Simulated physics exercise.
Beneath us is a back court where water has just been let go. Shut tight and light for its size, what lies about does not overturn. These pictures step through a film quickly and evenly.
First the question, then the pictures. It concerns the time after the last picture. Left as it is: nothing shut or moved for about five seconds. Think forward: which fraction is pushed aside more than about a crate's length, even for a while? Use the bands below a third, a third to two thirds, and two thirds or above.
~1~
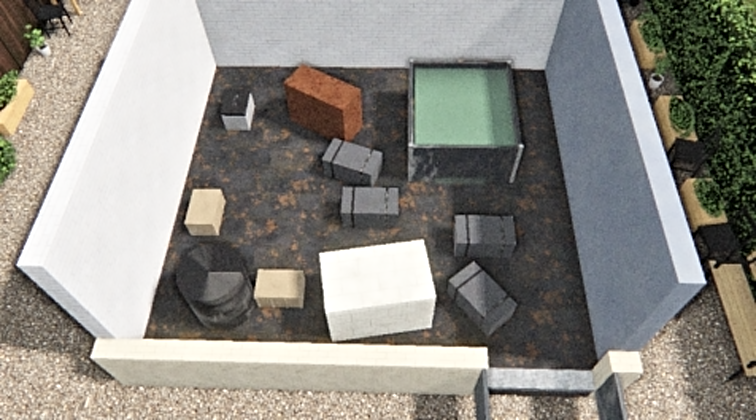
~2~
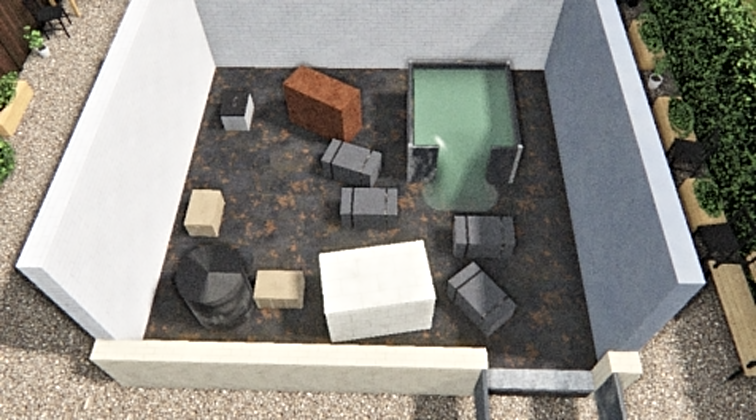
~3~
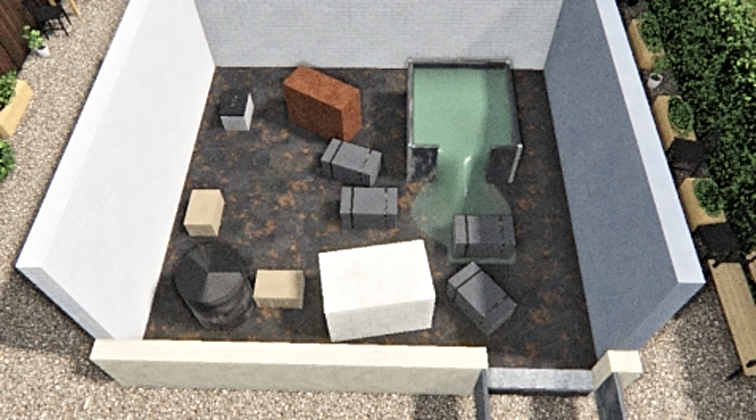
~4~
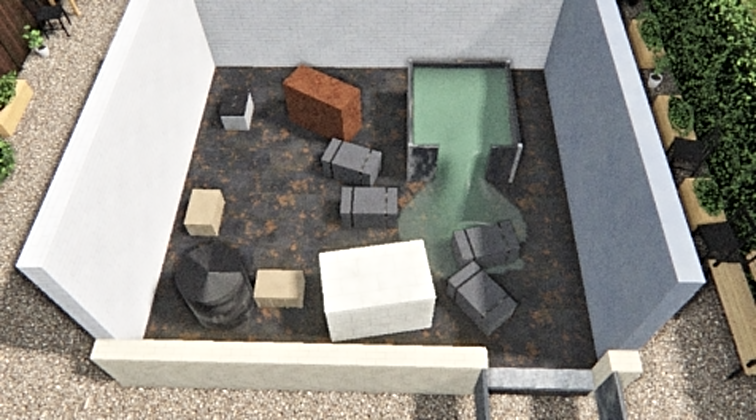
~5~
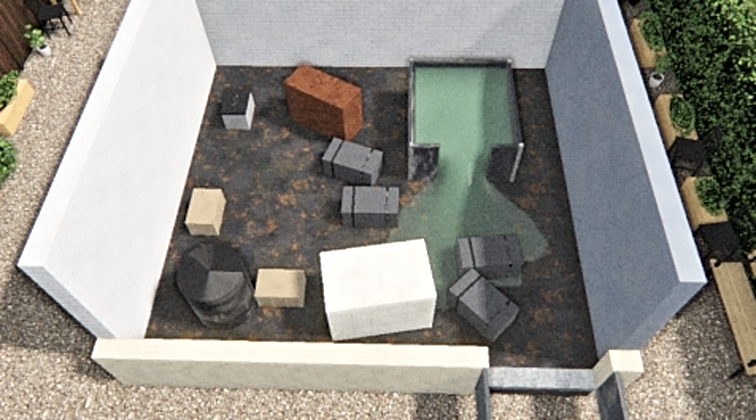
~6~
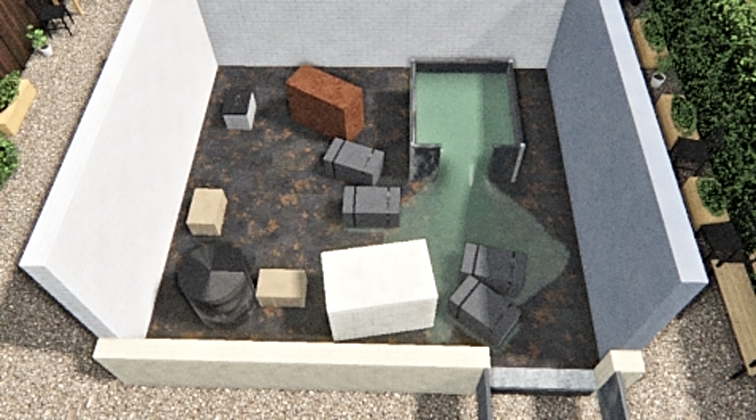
It falls below a third.
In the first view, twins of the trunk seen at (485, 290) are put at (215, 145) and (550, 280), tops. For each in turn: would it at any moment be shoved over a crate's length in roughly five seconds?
Item by item: Remains in place; driven off.
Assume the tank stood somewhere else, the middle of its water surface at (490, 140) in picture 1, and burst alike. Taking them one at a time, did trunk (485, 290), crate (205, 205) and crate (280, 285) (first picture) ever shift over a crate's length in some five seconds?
Object by object: Over the mark, below the mark, below the mark.
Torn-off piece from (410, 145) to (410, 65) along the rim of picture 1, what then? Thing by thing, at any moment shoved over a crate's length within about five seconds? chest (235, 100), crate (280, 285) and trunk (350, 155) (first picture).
Taking them in order, covered the distance, covered the distance, covered the distance.
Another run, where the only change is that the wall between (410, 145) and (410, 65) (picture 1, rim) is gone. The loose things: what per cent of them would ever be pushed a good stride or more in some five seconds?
That should be close to 60 percent.
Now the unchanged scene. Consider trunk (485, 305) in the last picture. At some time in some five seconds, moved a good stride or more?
I'd say it travels that far.
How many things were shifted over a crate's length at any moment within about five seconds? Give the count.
The figure is 2.
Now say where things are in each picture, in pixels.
In the first frame, a trunk at (485, 229), on the bottom; a trunk at (483, 292), on the bottom; 0 of 8 have shifted.
In the second frame, a trunk at (485, 230) rests on the ground; a trunk at (482, 293), on the bottom; 0 of 8 have shifted.
In the third frame, a trunk at (484, 229), on the bottom; a trunk at (482, 292) rests on the ground; 0 of 8 have shifted.
In the fourth frame, a trunk at (487, 240), on the bottom, close to its start; a trunk at (482, 292) rests on the ground; 1 of 8 have shifted.
In the fifth frame, a trunk at (490, 251) rests on the ground, a stride from its start; a trunk at (484, 299), on the bottom, close to its start; 2 of 8 have shifted.
In the sixth frame, a trunk at (494, 263), on the bottom, a stride from its start; a trunk at (485, 305) rests on the ground, close to its start; 2 of 8 have shifted.
A moment on, 2 of 8 are well off their spots; 1 afloat.
Next, 2 of 8 are well off their spots; 2 afloat.
Later, 2 of 8 are well off their spots; 2 afloat.
In the end, 2 of 8 are well off their spots, and 2 have been at some point; 1 afloat.
